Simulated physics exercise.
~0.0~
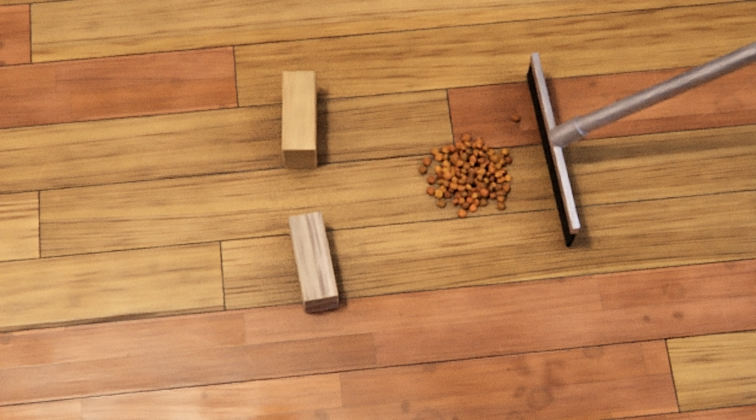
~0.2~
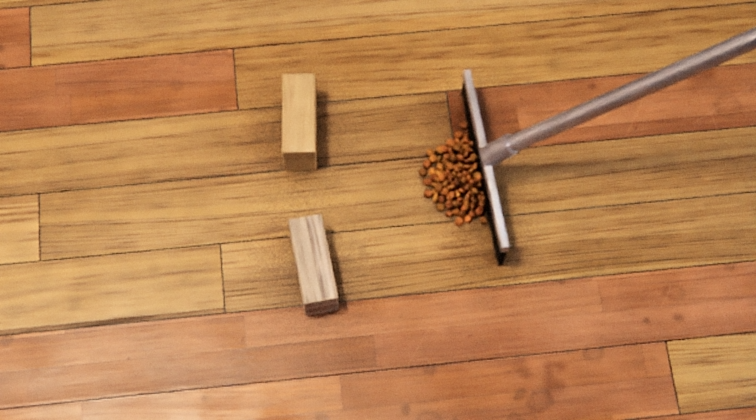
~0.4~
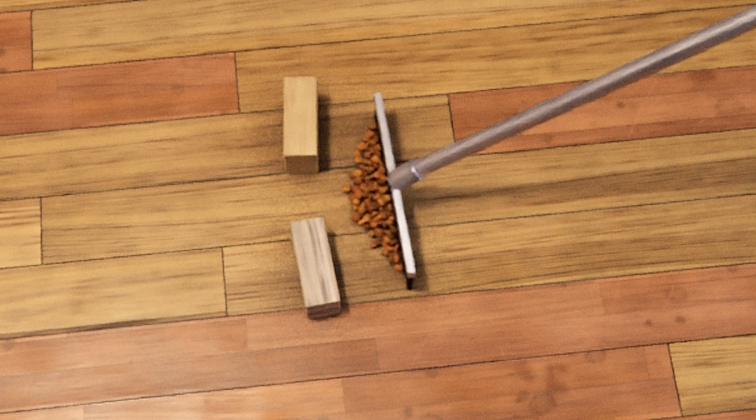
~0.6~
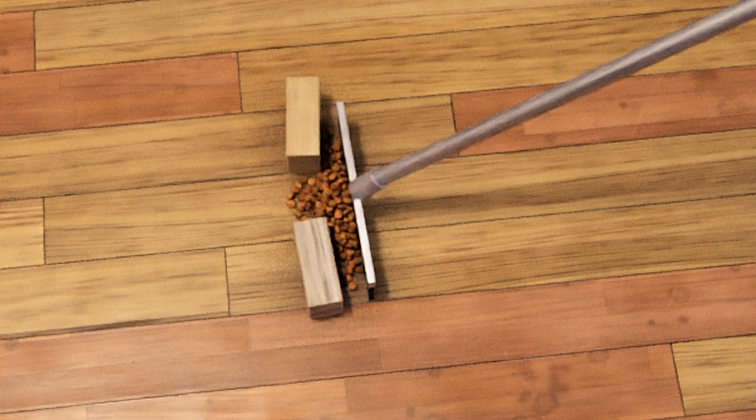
A floor of yellowish and reddish-brown wooden planks is seen from above at a slant. Two small wooden blocks, one yellowish and one greyer, stand apart on the left, with a loose heap of orange-brown kibble to their right and a long-handled squeegee beyond it. The squeegee slides left, reaches the heap and presses it into a band along its blade. It carries the spreading pieces toward the blocks. At the end the blade stands close beside them, with some kibble pushed into the gap and most held between blade and blocks.
